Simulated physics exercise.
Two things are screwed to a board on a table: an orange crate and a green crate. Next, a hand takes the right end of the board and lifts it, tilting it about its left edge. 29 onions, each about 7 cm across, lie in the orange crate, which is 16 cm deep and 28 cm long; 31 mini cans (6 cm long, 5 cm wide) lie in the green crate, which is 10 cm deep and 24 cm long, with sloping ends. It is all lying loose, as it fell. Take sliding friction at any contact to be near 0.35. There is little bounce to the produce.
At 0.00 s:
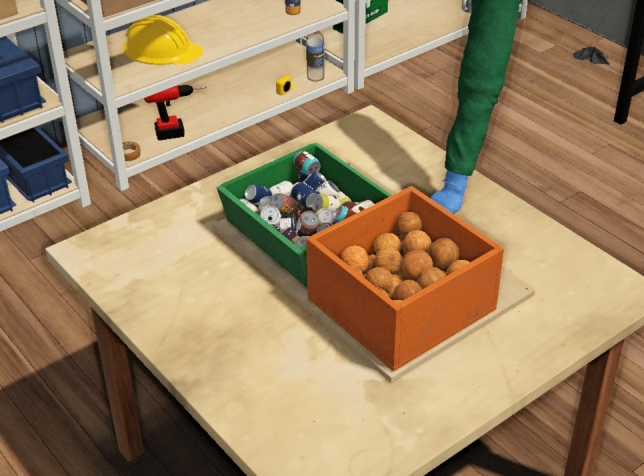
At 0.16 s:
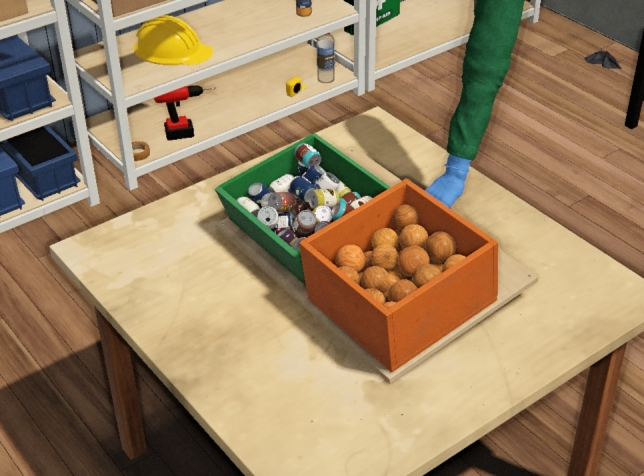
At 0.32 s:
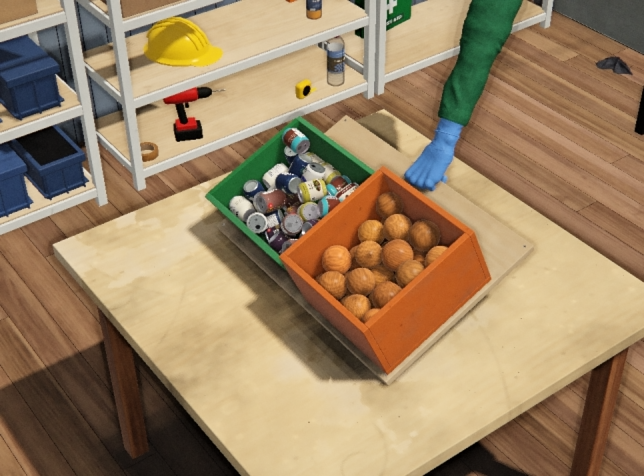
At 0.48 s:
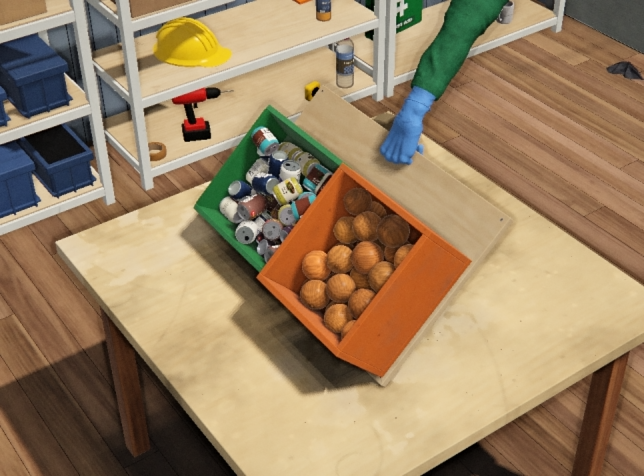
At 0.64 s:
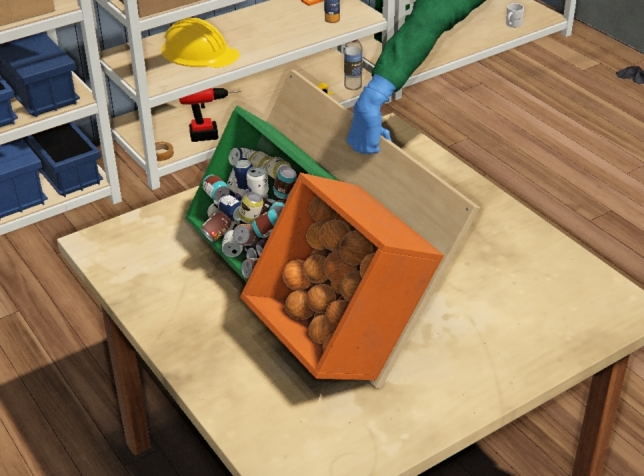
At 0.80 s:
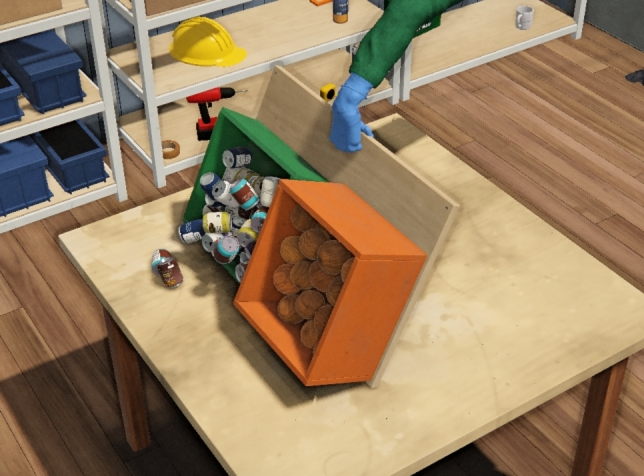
A board holding an orange crate of brown balls and a green crate of cans tilts steeply as a gloved hand lifts its right end, cans spilling out.
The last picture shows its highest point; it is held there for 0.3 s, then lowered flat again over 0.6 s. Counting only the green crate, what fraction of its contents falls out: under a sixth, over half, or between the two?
Fraction out: One-sixth to one-half.
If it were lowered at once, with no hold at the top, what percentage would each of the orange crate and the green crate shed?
Orange crate: 0%, green crate: 30%.
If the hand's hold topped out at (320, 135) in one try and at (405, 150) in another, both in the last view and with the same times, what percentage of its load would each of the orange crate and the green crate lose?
Loss per try - orange crate 10 / 0 percent, green crate 60 / 0 percent.
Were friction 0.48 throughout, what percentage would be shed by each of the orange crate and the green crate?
Orange crate 0, green crate 30 per cent.
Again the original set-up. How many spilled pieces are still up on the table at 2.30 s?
Roughly 10 of them.
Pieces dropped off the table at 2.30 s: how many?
Roughly 1.
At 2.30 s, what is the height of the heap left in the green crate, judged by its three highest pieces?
It reaches close to 10 cm.
After 1.04 s, tilt 65°; orange crate 29 in, 0 out and green crate 25 in, 6 out.
After 1.34 s, tilt 42°; orange crate 28 in, 1 out and green crate 22 in, 9 out.
After 1.76 s, tilt 0°; orange crate 28 in, 1 out and green crate 21 in, 10 out.
Final count (at 2.30 s), orange crate 28 in, 1 out and green crate 21 in, 10 out. Asked share, 10 of 31, 32 per cent.
